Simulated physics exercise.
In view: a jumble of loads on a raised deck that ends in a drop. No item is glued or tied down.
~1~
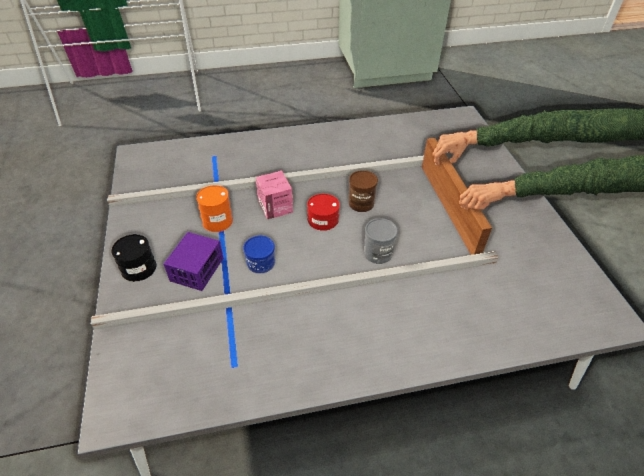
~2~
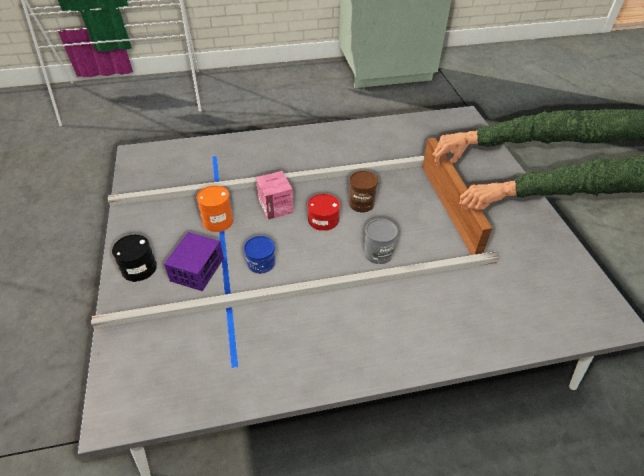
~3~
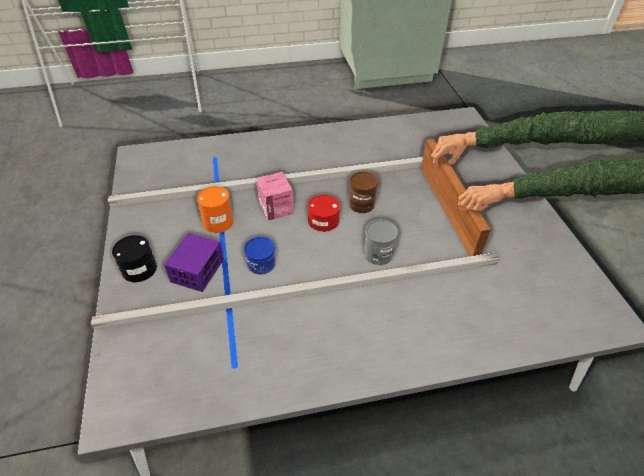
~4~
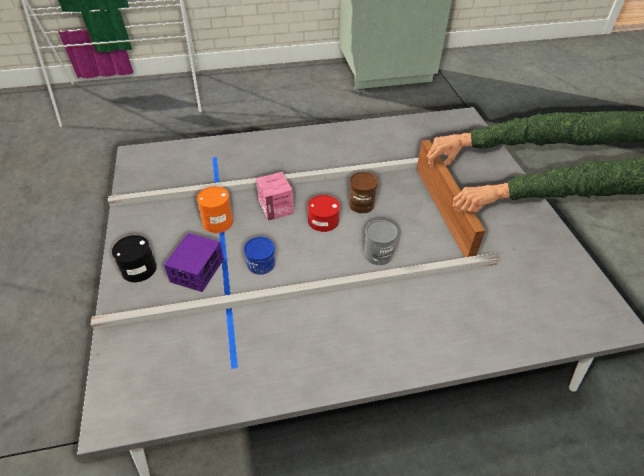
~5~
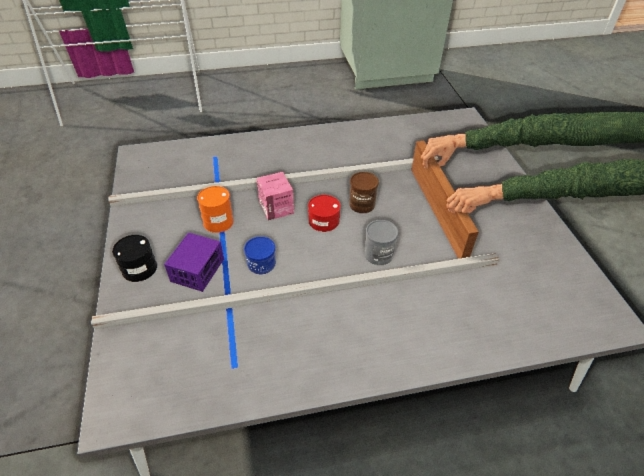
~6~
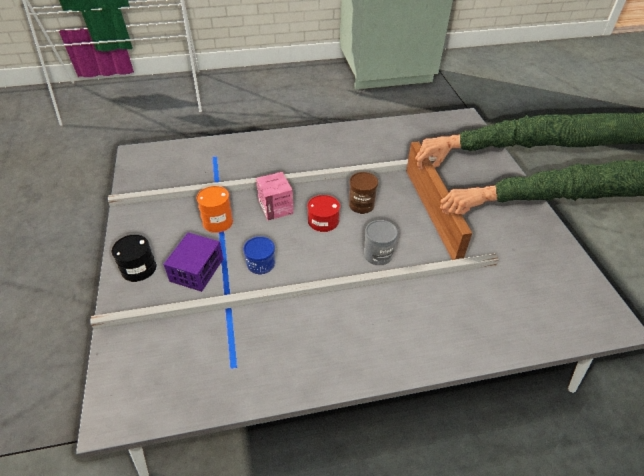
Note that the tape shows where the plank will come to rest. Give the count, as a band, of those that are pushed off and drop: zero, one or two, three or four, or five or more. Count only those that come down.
The drop will claim none of them.
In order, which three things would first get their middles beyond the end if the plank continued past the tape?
Order noted: Black canister, purple crate, orange canister.
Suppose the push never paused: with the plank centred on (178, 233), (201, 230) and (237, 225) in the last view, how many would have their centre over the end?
Per position: 1 / 1 / 0.
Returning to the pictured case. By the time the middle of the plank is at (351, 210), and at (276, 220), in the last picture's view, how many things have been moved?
In order, the tallies are 3 and 5.
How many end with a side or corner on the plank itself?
Contact count: 4.
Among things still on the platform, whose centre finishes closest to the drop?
That would be the black canister.
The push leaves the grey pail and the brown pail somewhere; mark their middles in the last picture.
(207, 270) and (204, 212), roughly.
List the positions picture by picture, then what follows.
In the first picture, black canister (135, 258); purple crate (195, 261); orange canister (215, 209); plank (453, 194); tape (222, 241).
In the second picture, purple crate (195, 261); red canister (324, 212).
In the third picture, orange canister (216, 210); pink box (275, 196).
In the fourth picture, black canister (135, 259); plank (447, 196).
In the fifth picture, purple crate (195, 262); blue pail (261, 256).
In the sixth picture, black canister (135, 258); purple crate (195, 261); orange canister (215, 209); plank (435, 198); tape (222, 242).
Soon after, none off yet; black canister at rest near (135, 258); purple crate at rest near (195, 261); orange canister at rest near (215, 209).
After that, none off yet; black canister at rest near (135, 258); purple crate displaced a little near (190, 261); orange canister displaced a little near (210, 212).
In the end, the number that fall off is zero.
